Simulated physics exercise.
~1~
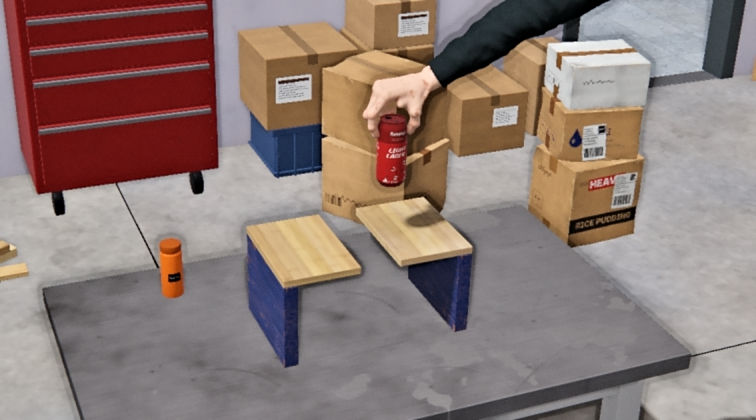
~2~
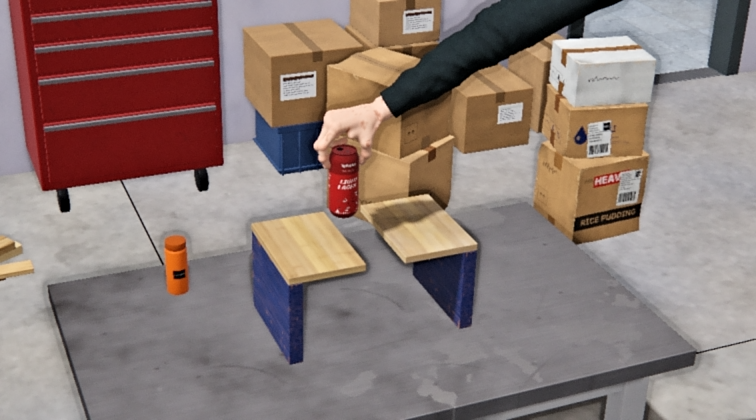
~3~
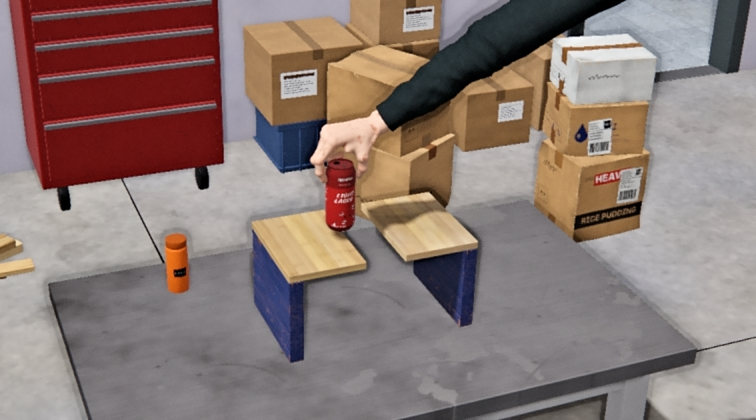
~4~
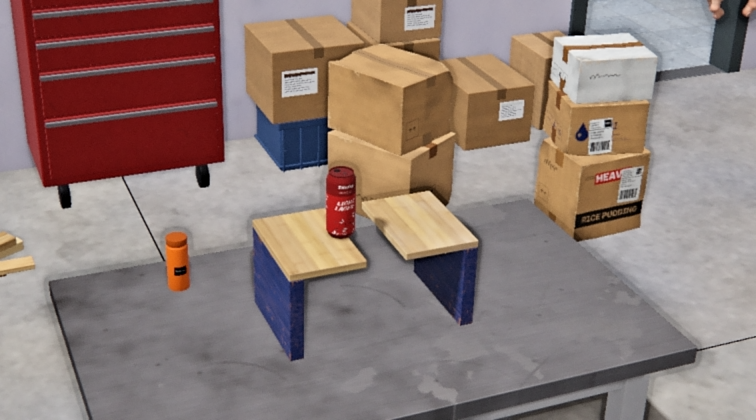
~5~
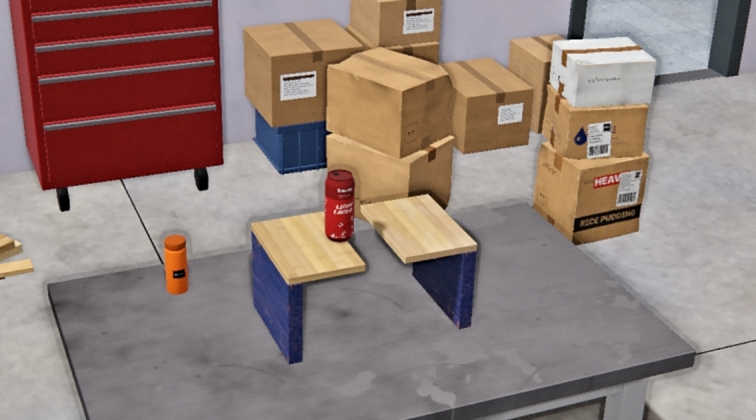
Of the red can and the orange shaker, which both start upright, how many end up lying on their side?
None of them end up lying on their side. The red can and the orange shaker are both still upright at the end.
A hand lowers a red can between two wooden-topped supports, lets go, and it stays upright.
